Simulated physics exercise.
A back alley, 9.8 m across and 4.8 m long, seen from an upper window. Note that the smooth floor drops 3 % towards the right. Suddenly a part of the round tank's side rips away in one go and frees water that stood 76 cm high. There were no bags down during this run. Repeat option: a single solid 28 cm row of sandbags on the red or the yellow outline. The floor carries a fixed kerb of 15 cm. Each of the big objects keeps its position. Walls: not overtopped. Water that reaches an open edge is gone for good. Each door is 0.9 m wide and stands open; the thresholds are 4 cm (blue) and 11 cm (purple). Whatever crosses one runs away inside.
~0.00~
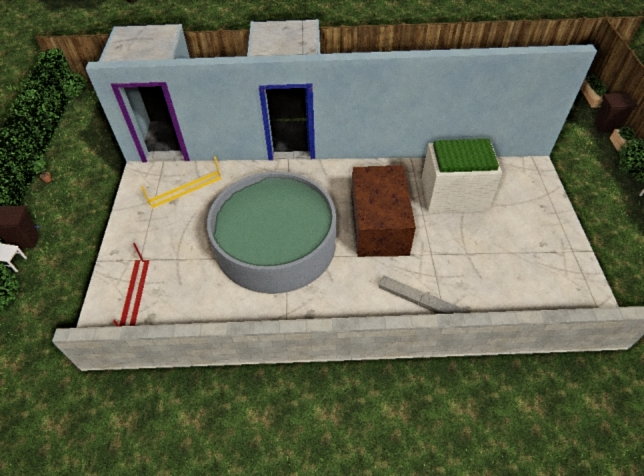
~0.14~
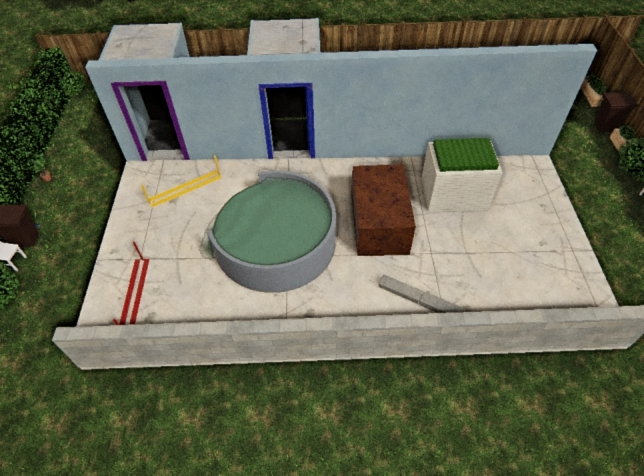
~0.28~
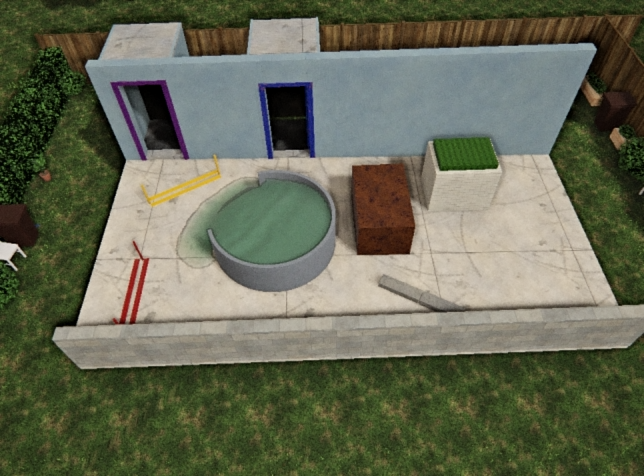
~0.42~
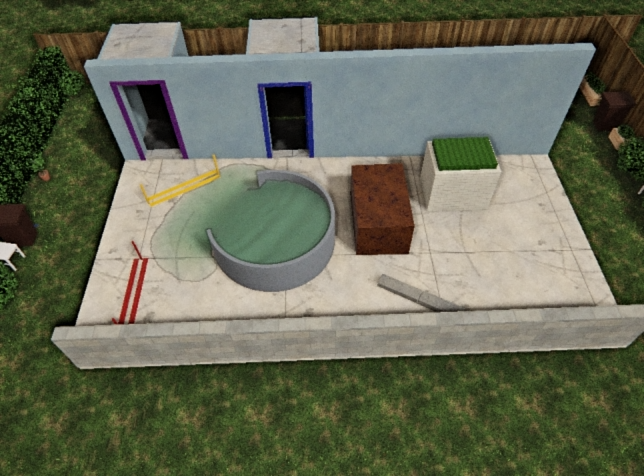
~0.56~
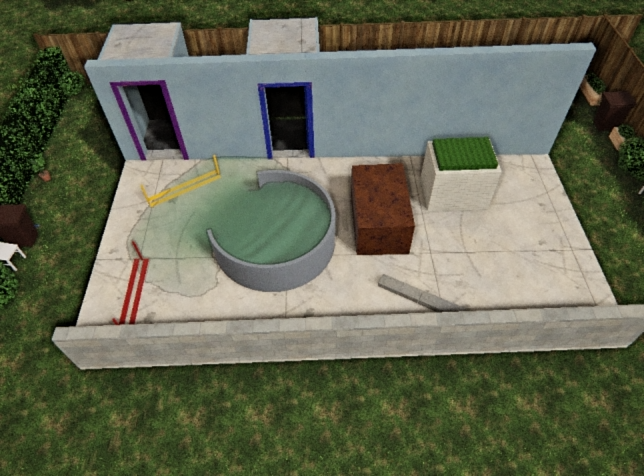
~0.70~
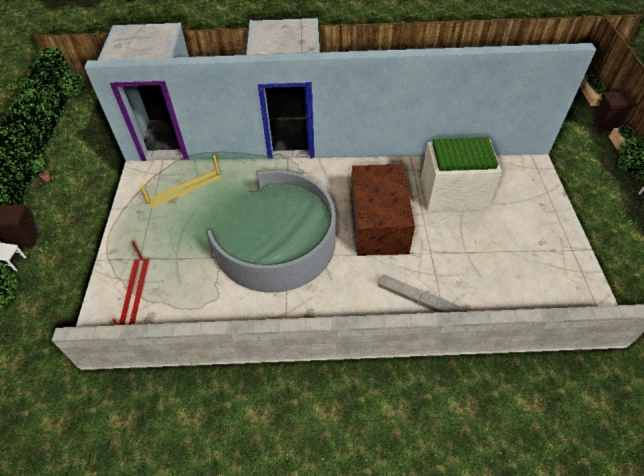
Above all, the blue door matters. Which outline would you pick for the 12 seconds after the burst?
The red outline.
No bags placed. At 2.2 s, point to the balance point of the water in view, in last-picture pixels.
Around (239, 220).
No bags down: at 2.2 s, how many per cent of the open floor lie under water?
Roughly 30 percent.
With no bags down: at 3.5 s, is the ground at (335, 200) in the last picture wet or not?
Soaked.
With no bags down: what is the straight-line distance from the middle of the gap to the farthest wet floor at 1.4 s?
3.4 m.
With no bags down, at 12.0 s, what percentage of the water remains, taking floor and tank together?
I'd put it at around 32 per cent.
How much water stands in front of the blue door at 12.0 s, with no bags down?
About 4.5 cm.
After 1.4 s water covers 25 % of the floor and is deepest (33 cm) near (211, 162) in the run without bags; in at the blue door, 6 L with no bags, 1 L with the row on red, 1 L on yellow.
After 2.2 s water covers 30 % of the floor and is deepest (31 cm) near (211, 168) in the run without bags; in at the blue door, 9 L with no bags, 2 L with the row on red, 3 L on yellow.
After 3.5 s water covers 35 % of the floor and is deepest (18 cm) near (219, 162) in the run without bags; in at the blue door, 11 L with no bags, 4 L with the row on red, 15 L on yellow.
After 7.0 s water covers 50 % of the floor and is deepest (10 cm) near (418, 186) in the run without bags; in at the blue door, 16 L with no bags, 9 L with the row on red, 51 L on yellow.
After 12.0 s water covers 60 % of the floor and is deepest (9 cm) near (418, 186) in the run without bags; in at the blue door, 22 L with no bags, 14 L with the row on red, 63 L on yellow.
